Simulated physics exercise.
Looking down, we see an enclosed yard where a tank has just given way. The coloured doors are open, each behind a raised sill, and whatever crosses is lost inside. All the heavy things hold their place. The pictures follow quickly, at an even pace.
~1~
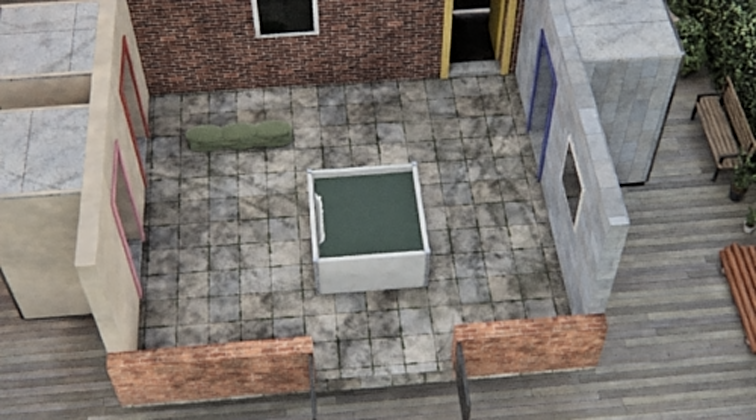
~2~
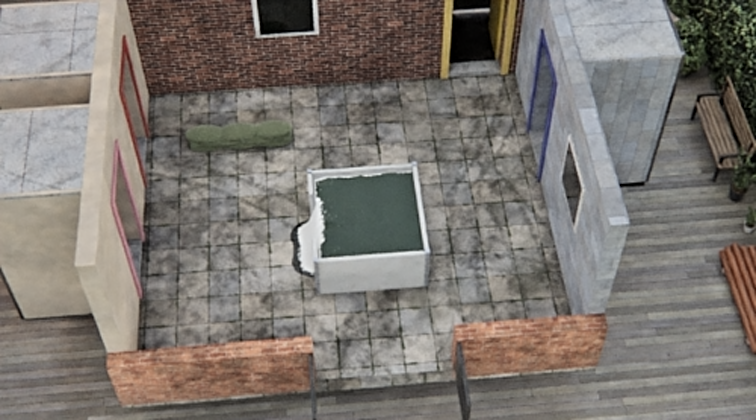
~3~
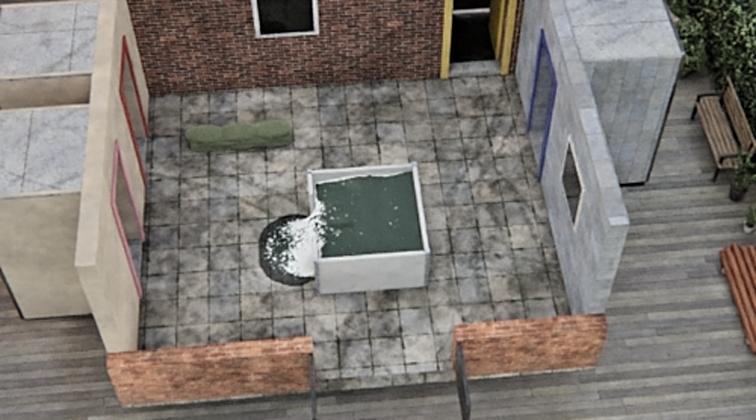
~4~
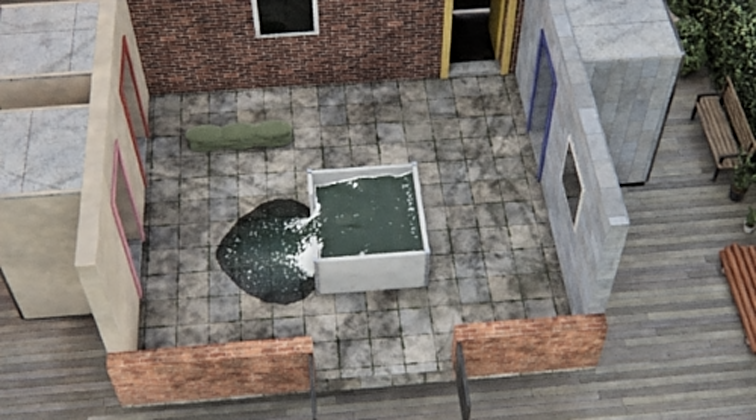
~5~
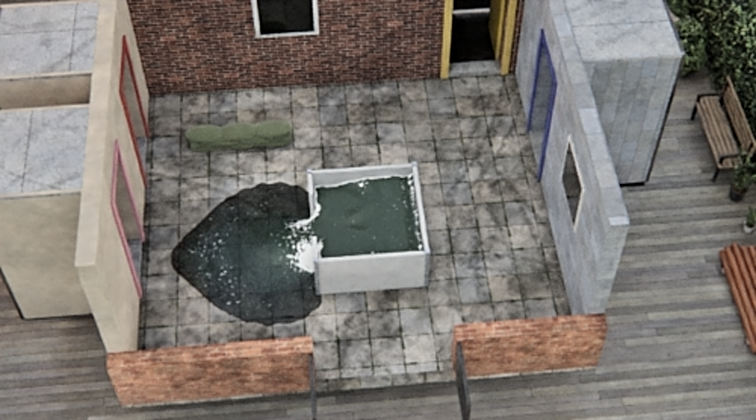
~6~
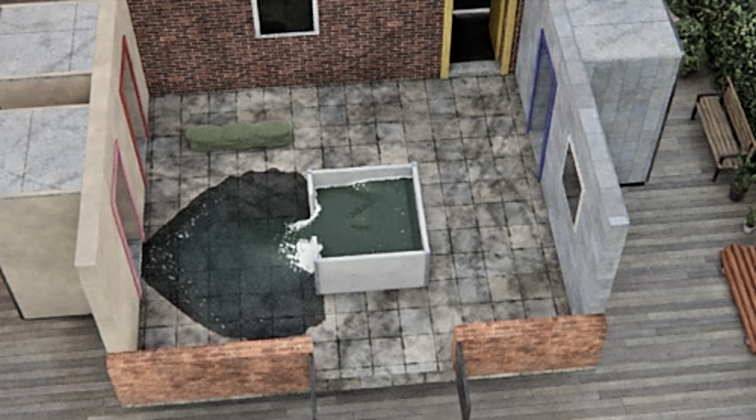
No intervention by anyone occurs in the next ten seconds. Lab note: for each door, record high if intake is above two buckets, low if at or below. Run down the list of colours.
Pink door: High; red door: High; yellow door: Low; blue door: Low.
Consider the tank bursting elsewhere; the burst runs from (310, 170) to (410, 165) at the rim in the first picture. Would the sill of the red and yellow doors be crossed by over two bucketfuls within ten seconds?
Taking them in order, the red one beats the mark, then the yellow one beats the mark.
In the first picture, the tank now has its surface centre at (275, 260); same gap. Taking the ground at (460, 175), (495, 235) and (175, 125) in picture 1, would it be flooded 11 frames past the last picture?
Points in order: Not reached; not reached; inundated.
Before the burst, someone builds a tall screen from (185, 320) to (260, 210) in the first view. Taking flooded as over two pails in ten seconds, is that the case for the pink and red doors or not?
With the barrier in place, pink remains below while red remains below.
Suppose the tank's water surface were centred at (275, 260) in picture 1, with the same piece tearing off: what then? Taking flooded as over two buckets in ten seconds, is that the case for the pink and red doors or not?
In short: The pink door lets more in, the red door lets less in.
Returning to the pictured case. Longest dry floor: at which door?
The blue-painted one.
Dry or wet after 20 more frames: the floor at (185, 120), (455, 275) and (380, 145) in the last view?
First swamped, then spared, then spared.
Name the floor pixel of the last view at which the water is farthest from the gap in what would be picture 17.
About (150, 100).
A moment on, water covers 30 % of the floor; the pink door over two buckets in, the red door wet at the sill, nothing in, the yellow door not reached, the blue door not reached.
Next, water covers 30 % of the floor; the pink door far over two buckets in, the red door under two buckets in, the yellow door not reached, the blue door not reached.
Then, water covers 40 % of the floor; the pink door far over two buckets in, the red door over two buckets in, the yellow door not reached, the blue door not reached.
Later, water covers 75 % of the floor; the pink door far over two buckets in, the red door over two buckets in, the yellow door wet at the sill, nothing in, the blue door not reached.
In the end, water covers 95 % of the floor; the pink door far over two buckets in, the red door over two buckets in, the yellow door wet at the sill, nothing in, the blue door wet at the sill, nothing in.
